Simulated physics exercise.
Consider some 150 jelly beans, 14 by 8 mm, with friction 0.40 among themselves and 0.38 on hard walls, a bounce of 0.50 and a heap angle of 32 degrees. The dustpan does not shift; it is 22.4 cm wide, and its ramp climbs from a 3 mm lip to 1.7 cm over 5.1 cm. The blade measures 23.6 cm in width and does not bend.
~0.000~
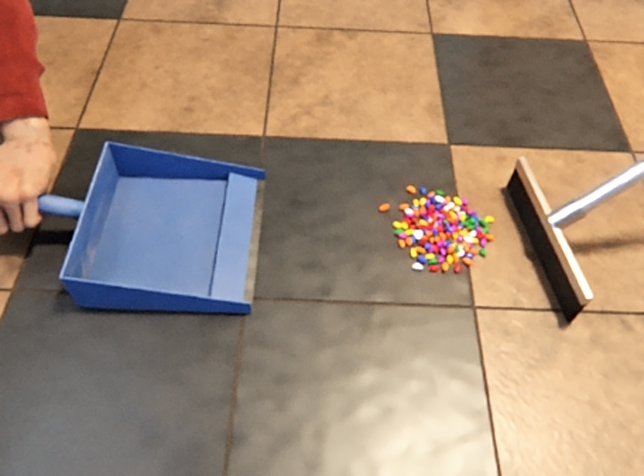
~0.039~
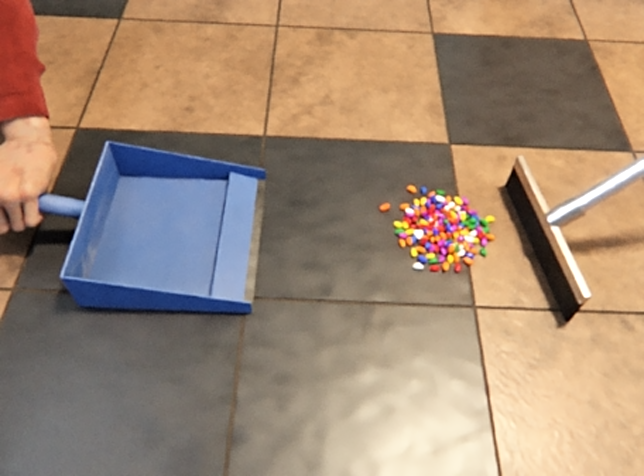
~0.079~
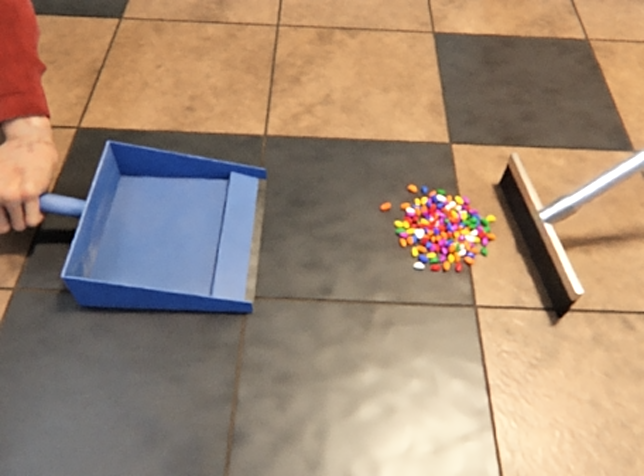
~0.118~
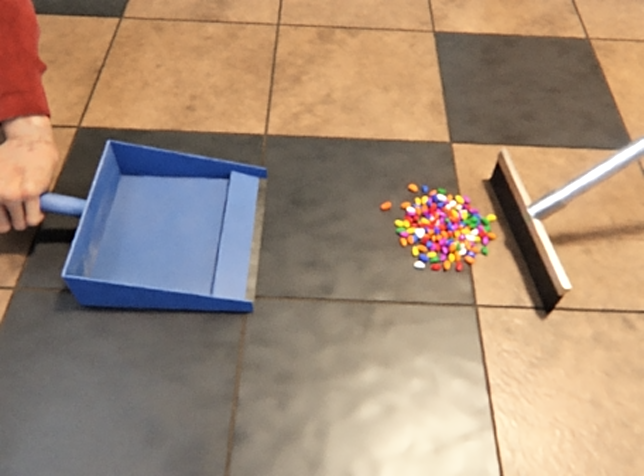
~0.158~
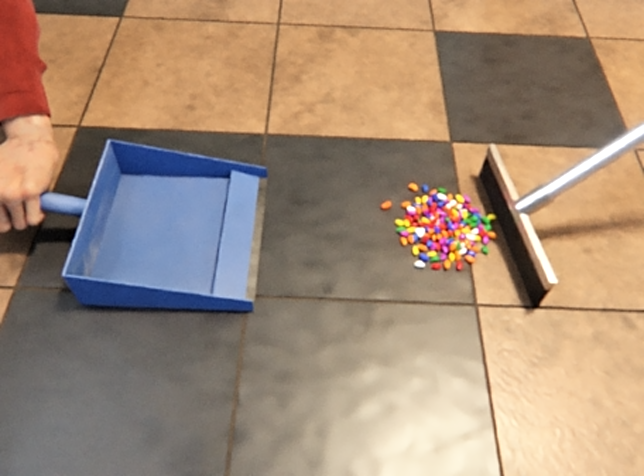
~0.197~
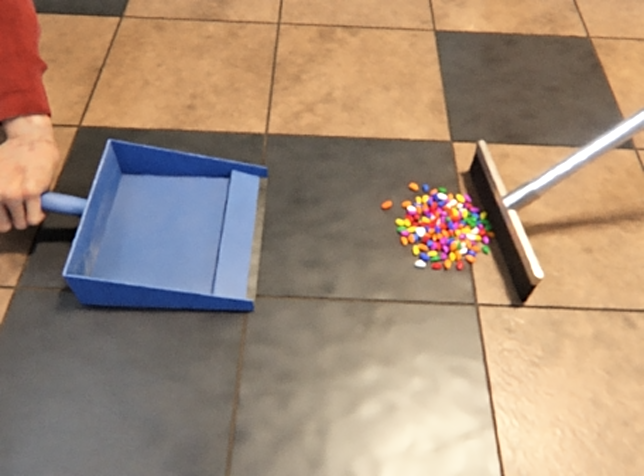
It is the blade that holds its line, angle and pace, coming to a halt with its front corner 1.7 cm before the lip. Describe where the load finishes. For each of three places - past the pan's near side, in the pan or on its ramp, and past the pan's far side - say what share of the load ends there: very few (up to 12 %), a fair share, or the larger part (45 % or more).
Near side: Very few; pan: Very few; far side: A fair share.
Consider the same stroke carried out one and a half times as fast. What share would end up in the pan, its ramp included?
It would be near 0 per cent.
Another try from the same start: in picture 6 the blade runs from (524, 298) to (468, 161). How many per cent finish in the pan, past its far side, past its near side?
That ends as pan 25, far 10, and near 5.
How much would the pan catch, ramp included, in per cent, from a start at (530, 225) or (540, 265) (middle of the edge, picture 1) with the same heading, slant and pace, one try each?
The two tries give about 0 % and about 5 %.
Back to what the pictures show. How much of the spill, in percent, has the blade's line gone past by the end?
Near 25 percent, give or take.
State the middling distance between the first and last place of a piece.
I'd say close to 24 cm.
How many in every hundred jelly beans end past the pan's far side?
Roughly 25 per cent.
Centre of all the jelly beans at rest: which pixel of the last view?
Once everything settles, the centre is around (283, 208).
Then, at 0.55 s, middle of the blade 19 cm from the lip; 0 % over the lip, far side 10 %, near side 0 %.
Then, at 0.78 s, middle of the blade 10 cm from the lip; 0 % over the lip, far side 20 %, near side 0 %.
After 1.12 s, middle of the blade 4 cm from the lip; 0 % over the lip, far side 25 %, near side 5 %.
By 2.5 s all is still; near side 5 %, pan 0 %, far side 25 %, in front of the lip or behind the blade 70 %.
